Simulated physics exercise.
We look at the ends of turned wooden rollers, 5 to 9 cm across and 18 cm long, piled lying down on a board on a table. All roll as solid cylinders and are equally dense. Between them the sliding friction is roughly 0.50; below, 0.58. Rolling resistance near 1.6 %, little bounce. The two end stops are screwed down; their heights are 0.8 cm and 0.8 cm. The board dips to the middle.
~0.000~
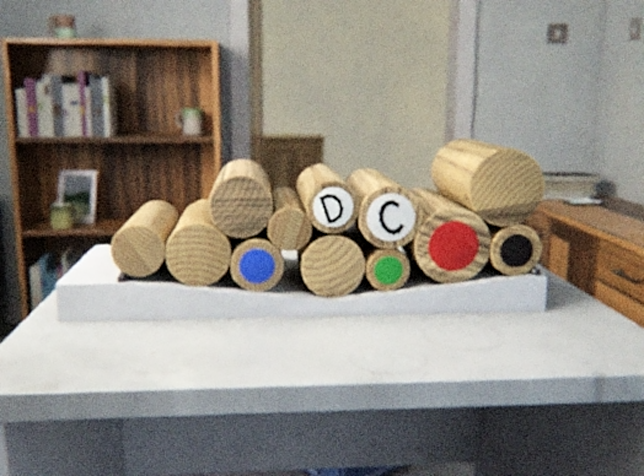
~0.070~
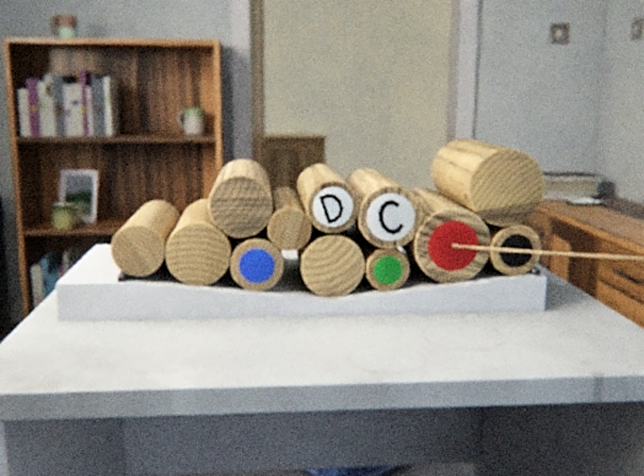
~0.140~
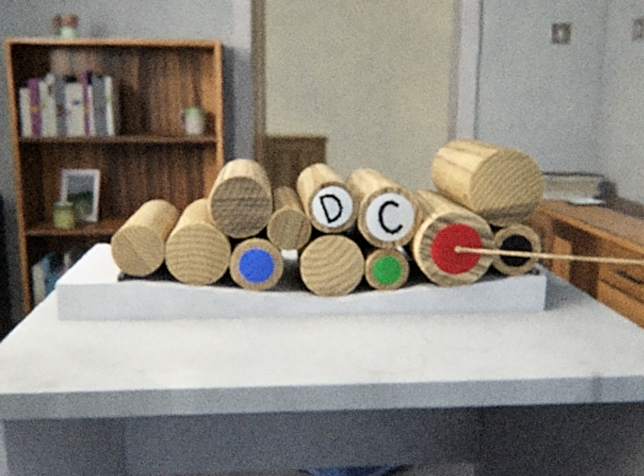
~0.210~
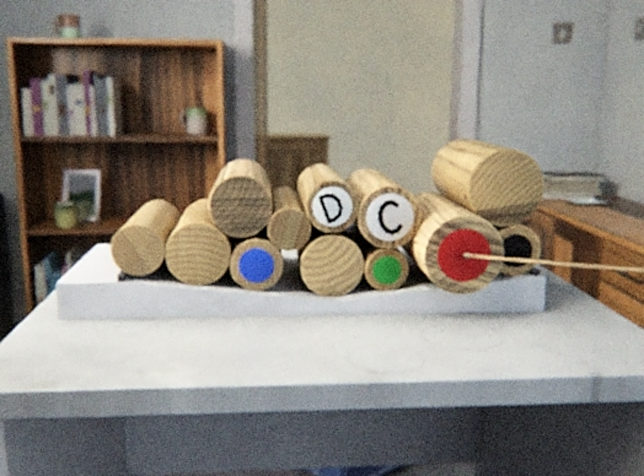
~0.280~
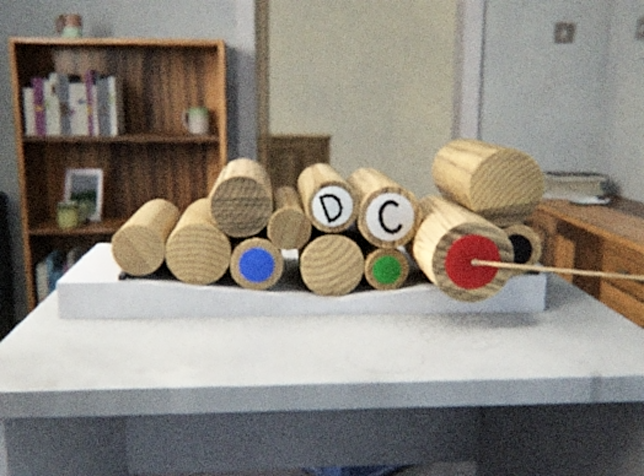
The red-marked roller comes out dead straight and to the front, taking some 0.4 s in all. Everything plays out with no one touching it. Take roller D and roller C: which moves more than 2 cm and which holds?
Roller D moves; roller C moves.
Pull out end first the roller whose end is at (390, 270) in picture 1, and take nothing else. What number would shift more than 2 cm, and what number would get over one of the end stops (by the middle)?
Shifting count 0, getting-out count 0.
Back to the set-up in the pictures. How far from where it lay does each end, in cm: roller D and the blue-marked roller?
Roller D: 3, blue-marked roller: 0.
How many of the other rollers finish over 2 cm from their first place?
The count is 3.
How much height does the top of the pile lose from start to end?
I'd put it at some 1 cm lower than at the start.
After 0.58 s, 0 now displaced over 2 cm; D 0.5 cm right; C 0.7 cm right.
After 0.64 s, 0 now displaced over 2 cm; D 0.9 cm right; C 1.5 cm right.
After 0.72 s, 2 now displaced over 2 cm; D 1.7 cm right and 0.4 cm down; C 2.4 cm right and 0.6 cm down.
After 0.81 s, 3 now displaced over 2 cm; D 3.1 cm right and 0.8 cm down; C 3 cm right and 0.9 cm down.
At rest by 1.1 s, 3 moved over 2 cm; not one over the end stops; D 3.1 cm right and 0.8 cm down; C 3.1 cm right and 0.9 cm down; top of the pile 18 cm high, from 19 cm.
